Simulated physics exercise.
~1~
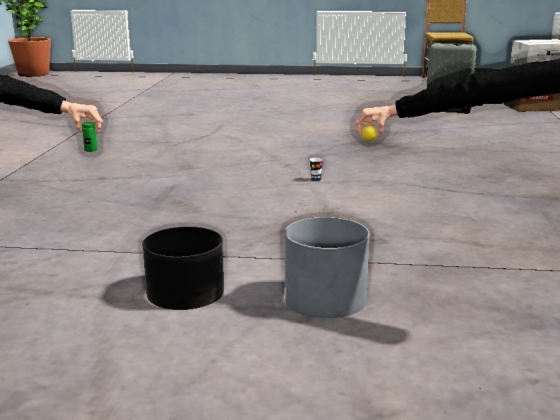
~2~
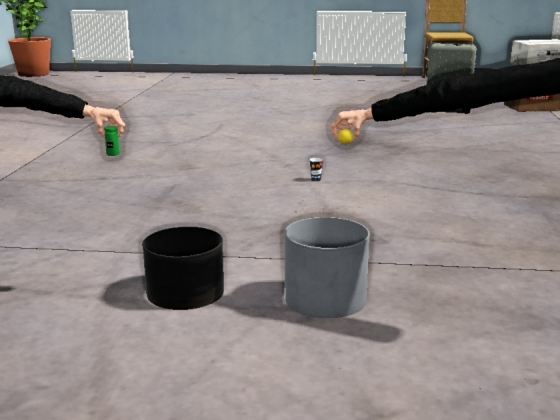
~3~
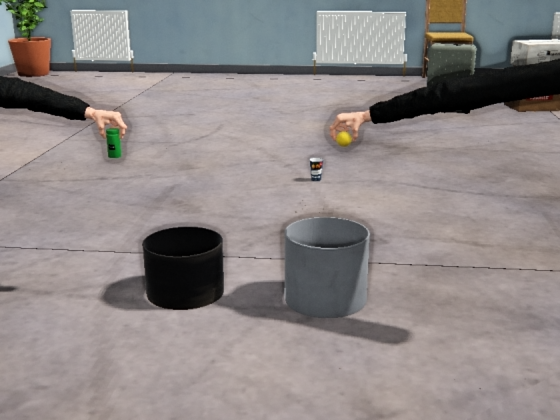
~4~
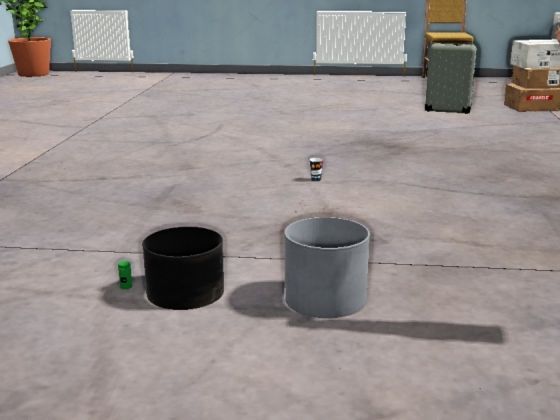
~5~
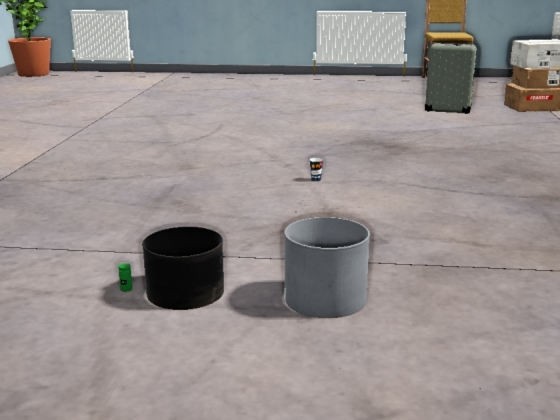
A green shaker and a yellow lemon, each gripped by a black-sleeved hand reaching in from opposite sides, hang over a grey concrete floor seen from a fixed, slightly raised view. A black bin stands on the left and a grey bin on the right, with a small can behind them and radiators, a plant and boxes along the blue wall. The shaker shifts right while the lemon moves left, and both pause. Then the hands let go and withdraw. The shaker lands upright on the floor left of the black bin, while the lemon drops into the grey bin, out of sight.
